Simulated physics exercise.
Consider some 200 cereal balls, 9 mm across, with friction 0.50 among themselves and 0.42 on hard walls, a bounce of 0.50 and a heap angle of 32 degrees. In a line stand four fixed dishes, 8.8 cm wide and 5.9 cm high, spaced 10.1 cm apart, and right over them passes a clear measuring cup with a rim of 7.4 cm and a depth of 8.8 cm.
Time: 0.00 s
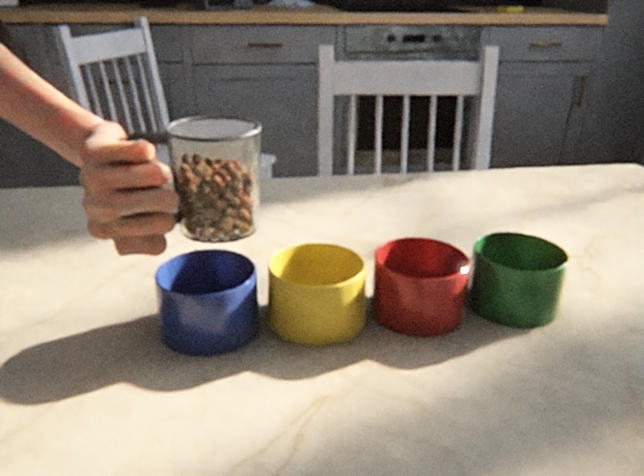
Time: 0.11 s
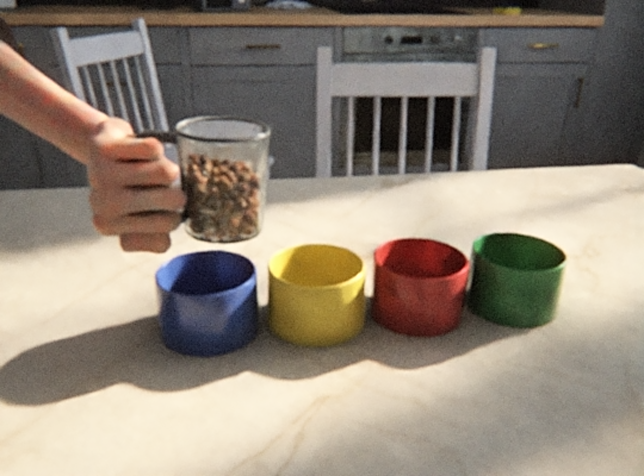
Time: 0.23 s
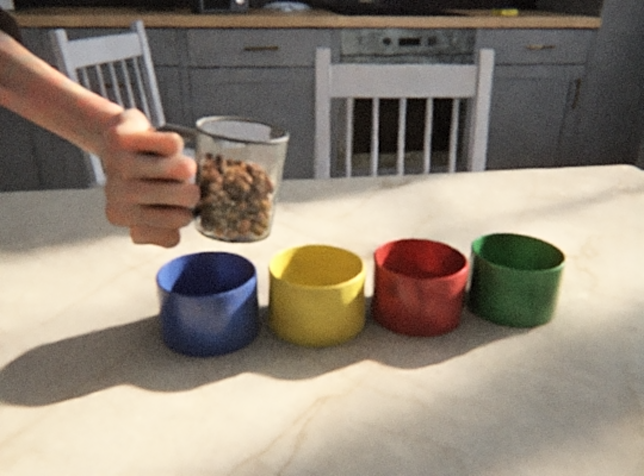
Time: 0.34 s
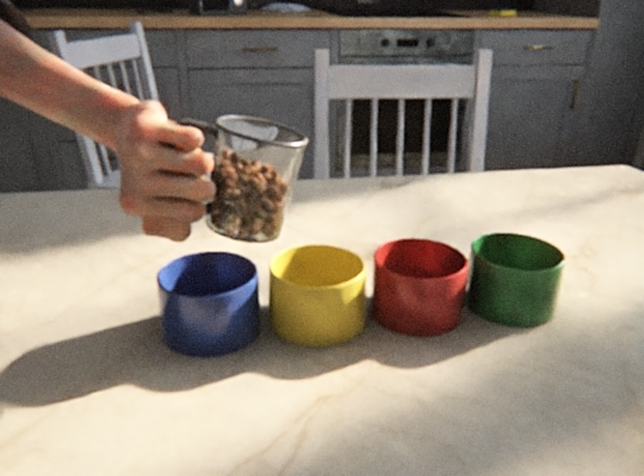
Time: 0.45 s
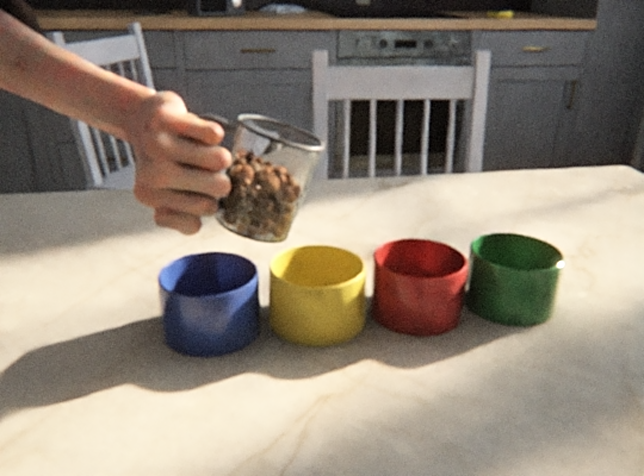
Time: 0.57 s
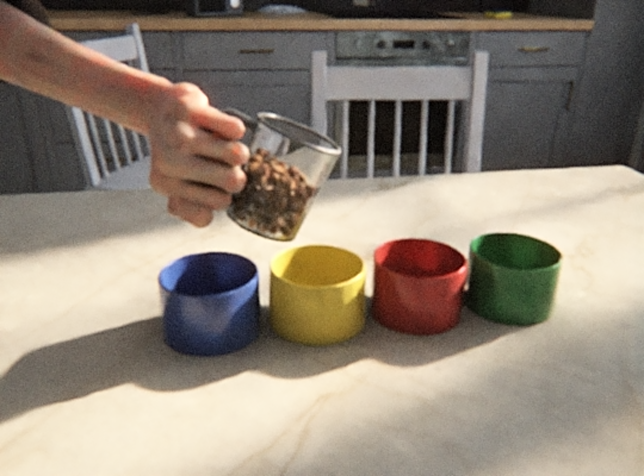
A hand moves a clear cup of brown pieces rightward above colored dishes, gradually tilting it.
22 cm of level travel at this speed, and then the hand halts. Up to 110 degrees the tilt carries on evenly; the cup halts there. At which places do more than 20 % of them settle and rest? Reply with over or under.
Red under, blue under, green over, yellow under, counter under.
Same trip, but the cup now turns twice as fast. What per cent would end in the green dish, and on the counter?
I'd expect green to end at 20 and the counter at 10.
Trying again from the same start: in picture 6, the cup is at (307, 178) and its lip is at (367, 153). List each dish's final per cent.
Kept per dish: Red = 0, blue = 0, green = 100, yellow = 0.
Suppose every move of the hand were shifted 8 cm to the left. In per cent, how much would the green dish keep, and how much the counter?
Then I'd expect green at 0 and the counter at 0.
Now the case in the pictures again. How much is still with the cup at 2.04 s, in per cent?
Some 100 per cent of the load.
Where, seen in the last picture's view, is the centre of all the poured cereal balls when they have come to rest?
Somewhere near (508, 281) in the last picture.
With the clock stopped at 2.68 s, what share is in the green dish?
Roughly 60 in a hundred.
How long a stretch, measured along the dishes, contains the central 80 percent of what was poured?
About 5 cm.
After 1.45 s, tilt 64 degrees; cup holds 100 %.
Then, at 2.04 s, tilt 91 degrees; cup holds 100 %.
Then, at 2.68 s, tilt 110 degrees; cup holds 40 %, green 60 %.
In the end, at 3.7 s, red 0 %, blue 0 %, green 100 %, yellow 0 %, counter 0 %.
